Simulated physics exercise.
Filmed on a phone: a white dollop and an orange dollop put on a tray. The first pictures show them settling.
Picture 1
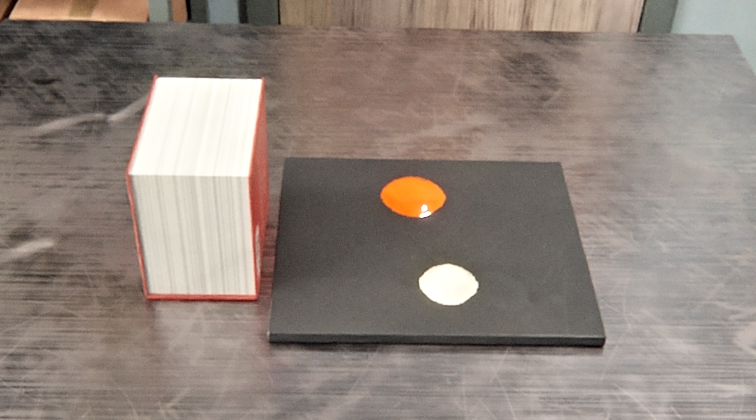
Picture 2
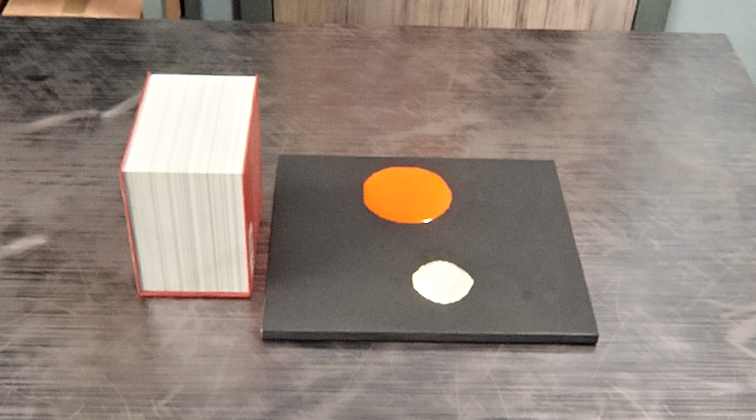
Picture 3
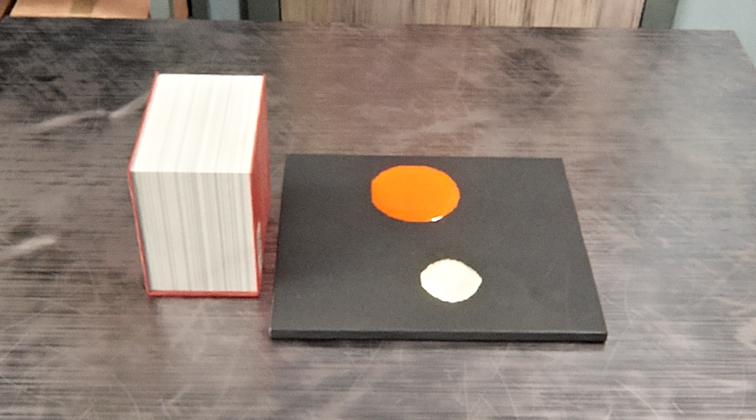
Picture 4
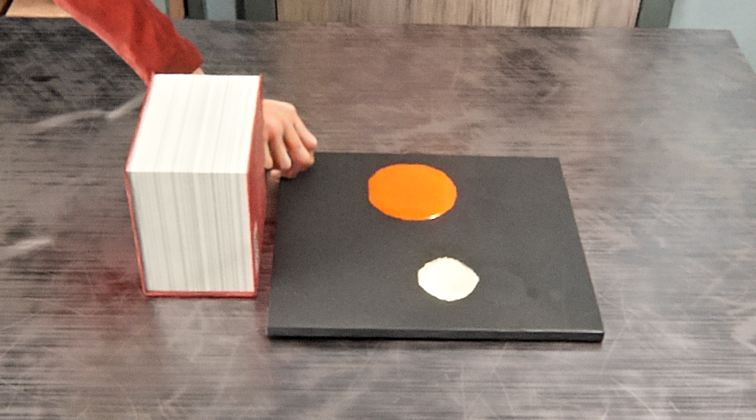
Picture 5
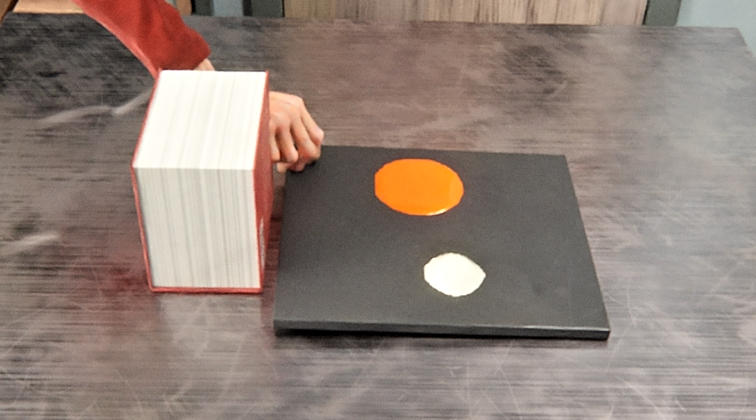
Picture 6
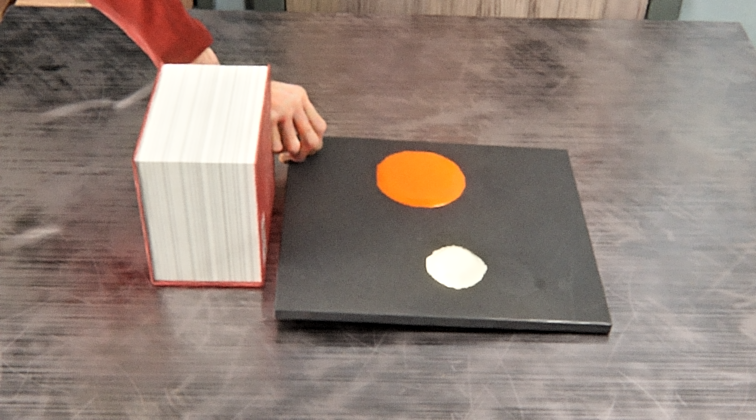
An orange dollop spreads beside a white dollop, then a hand slightly lifts the black tray.
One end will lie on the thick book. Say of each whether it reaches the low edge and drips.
The white dollop holds its ground and the orange dollop slides over the edge.
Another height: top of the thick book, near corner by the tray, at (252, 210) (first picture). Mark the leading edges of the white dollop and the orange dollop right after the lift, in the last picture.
About (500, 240) and (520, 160).
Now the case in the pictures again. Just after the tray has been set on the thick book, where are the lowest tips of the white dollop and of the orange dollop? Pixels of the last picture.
In turn (516, 226) and (548, 166).
Next, slope about 32°; the white dollop has not moved; the orange dollop has crept down a long way.
After that, the white dollop has not moved; the orange dollop is dripping off the low end.
Finally, slope about 32°; the white dollop has not moved; the orange dollop is dripping off the low end.
